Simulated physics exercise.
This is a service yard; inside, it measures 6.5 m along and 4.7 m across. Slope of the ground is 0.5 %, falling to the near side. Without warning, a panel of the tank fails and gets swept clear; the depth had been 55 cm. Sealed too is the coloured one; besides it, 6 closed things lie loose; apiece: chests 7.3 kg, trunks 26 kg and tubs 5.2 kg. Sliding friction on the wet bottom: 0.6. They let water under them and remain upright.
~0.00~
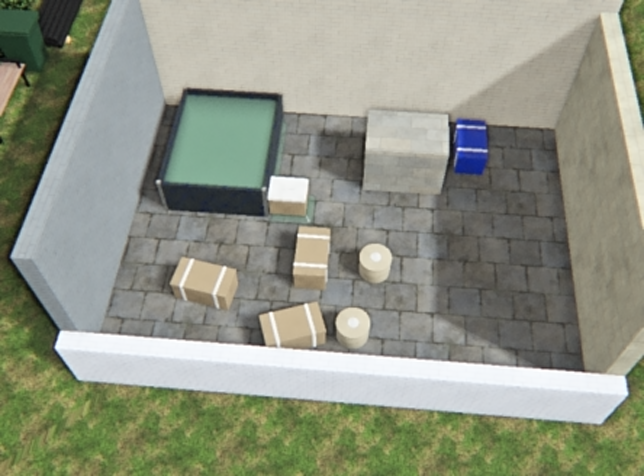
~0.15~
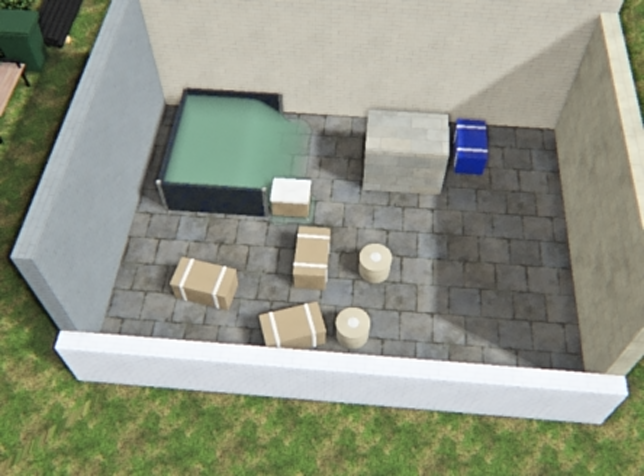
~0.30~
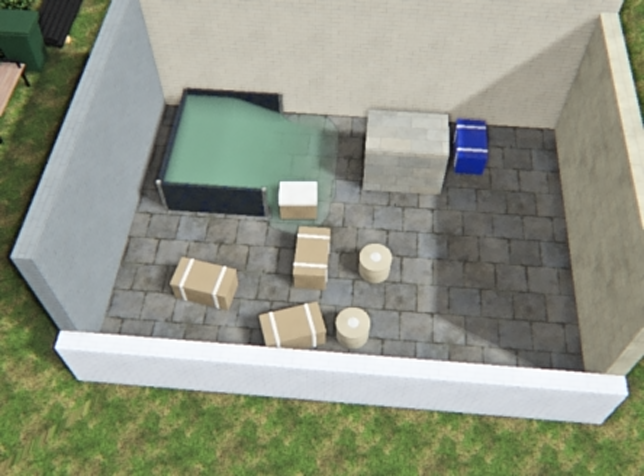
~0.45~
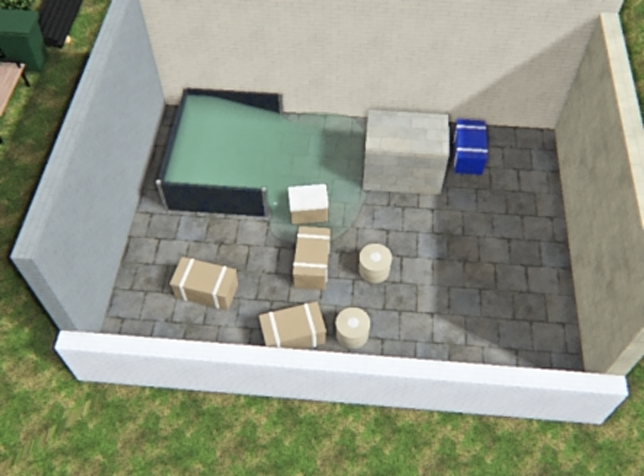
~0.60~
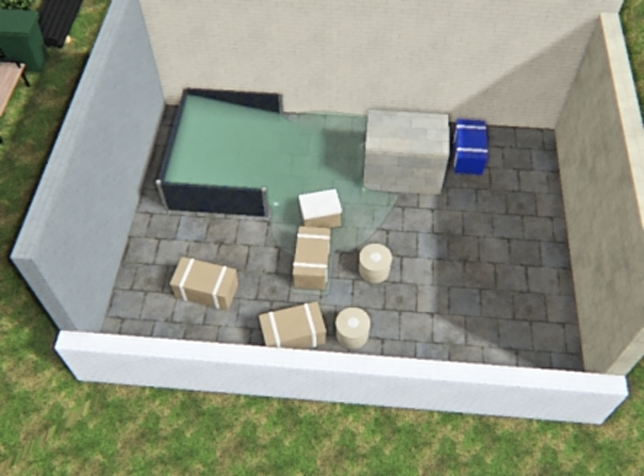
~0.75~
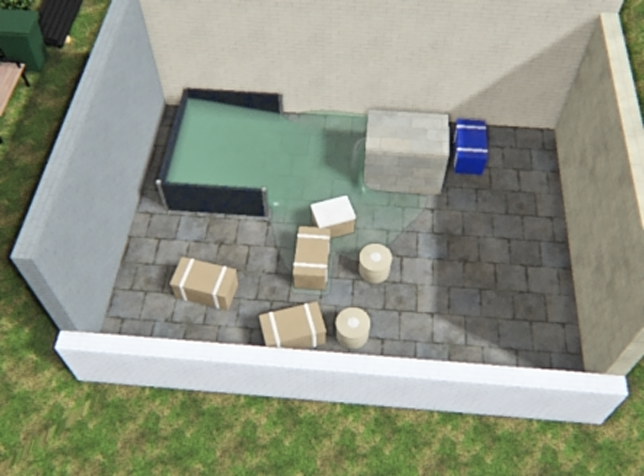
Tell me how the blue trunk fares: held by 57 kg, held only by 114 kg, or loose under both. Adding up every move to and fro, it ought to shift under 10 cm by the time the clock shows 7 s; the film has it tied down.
My prediction: Heavier only.
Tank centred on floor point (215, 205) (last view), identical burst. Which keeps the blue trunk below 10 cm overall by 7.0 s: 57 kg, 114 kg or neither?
Well, then the lighter one is plenty.
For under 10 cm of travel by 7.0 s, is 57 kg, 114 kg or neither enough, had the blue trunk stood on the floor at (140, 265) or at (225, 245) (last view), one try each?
One by one: Lighter mass suffices; lighter mass suffices.
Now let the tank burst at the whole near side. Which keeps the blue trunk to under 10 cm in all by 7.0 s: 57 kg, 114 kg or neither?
In that case the smaller load will do.
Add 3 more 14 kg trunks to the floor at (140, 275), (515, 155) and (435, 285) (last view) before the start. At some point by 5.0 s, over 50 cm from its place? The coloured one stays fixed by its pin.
Results, in sequence: Not exceeded / exceeded / exceeded.
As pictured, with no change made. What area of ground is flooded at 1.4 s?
That flooded area is roughly 12 m2.
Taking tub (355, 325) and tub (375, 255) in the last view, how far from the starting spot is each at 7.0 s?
100 cm, 60 cm.
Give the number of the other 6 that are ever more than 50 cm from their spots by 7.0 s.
Total: 3.
After 1.4 s the blue trunk would be 0 cm from its start with 57 kg and 0 cm from its start with 114 kg; 5 cm of water round it then.
After 3.1 s the blue trunk would be 66 cm from its start with 57 kg and 0 cm from its start with 114 kg; 9 cm of water round it then.
After 4.9 s the blue trunk would be 67 cm from its start with 57 kg and 0 cm from its start with 114 kg; 5 cm of water round it then.
After 7.0 s the blue trunk would be 67 cm from its start with 57 kg and 0 cm from its start with 114 kg; 6 cm of water round it then.
